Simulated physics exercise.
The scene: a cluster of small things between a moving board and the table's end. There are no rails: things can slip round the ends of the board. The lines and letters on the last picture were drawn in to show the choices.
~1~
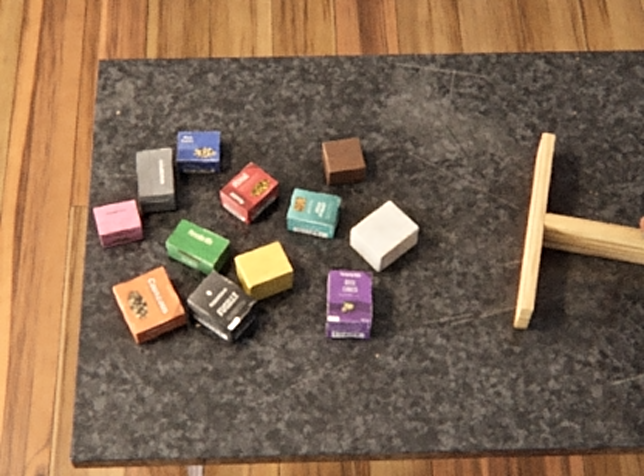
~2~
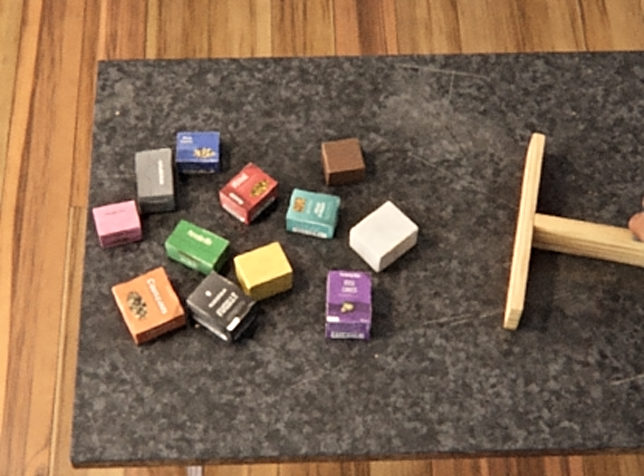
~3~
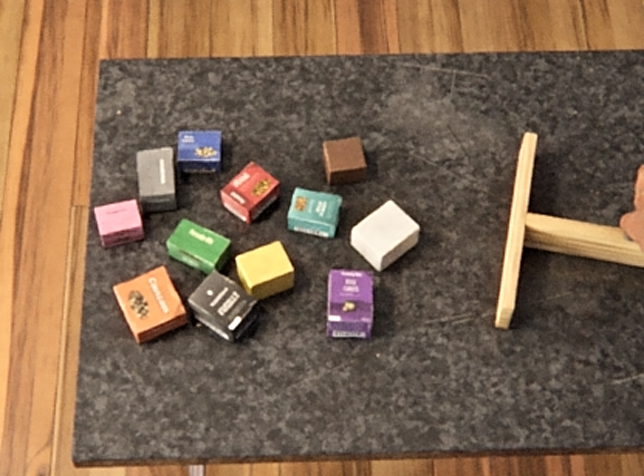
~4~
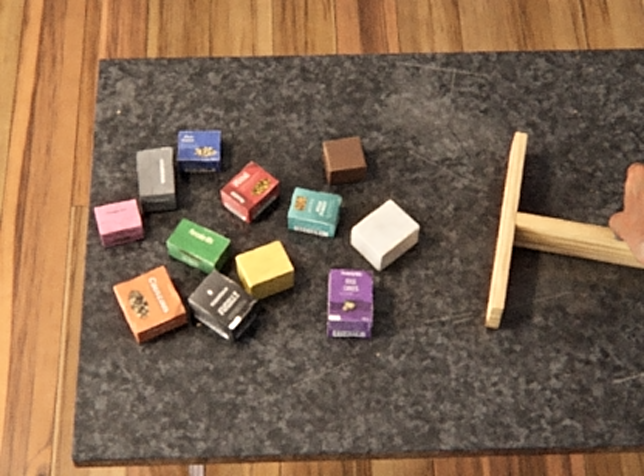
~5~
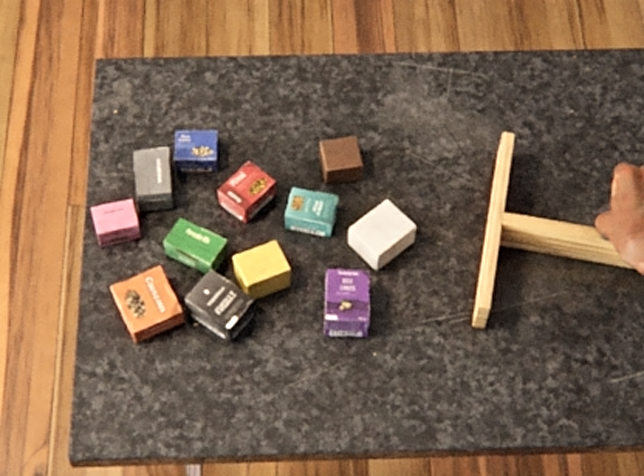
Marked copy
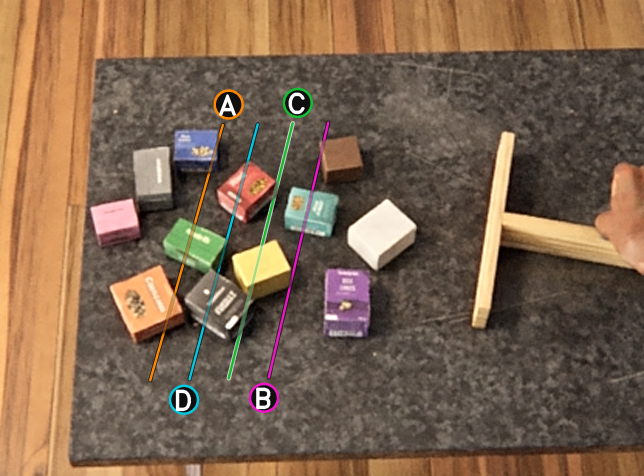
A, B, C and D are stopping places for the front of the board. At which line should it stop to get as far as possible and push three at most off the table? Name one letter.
Stop at A.
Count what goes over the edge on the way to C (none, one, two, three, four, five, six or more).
By then, none.
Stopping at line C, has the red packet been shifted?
Yes.
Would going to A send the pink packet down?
By then, yes.
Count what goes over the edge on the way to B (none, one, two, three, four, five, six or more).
In all, none.
On the marked copy, A at (189, 245); B at (300, 242); C at (262, 243); D at (225, 244).
With A. Early on, board (387, 219); white block (346, 238); pink packet (116, 223).
Further on, board (276, 222); pink packet (104, 220); orange packet (108, 309).
At the end, board (191, 224); pink packet over the edge; orange packet over the edge; three fallen.
As for the rest, B is within the limit but short; C is within the limit but short; D is within the limit but short.
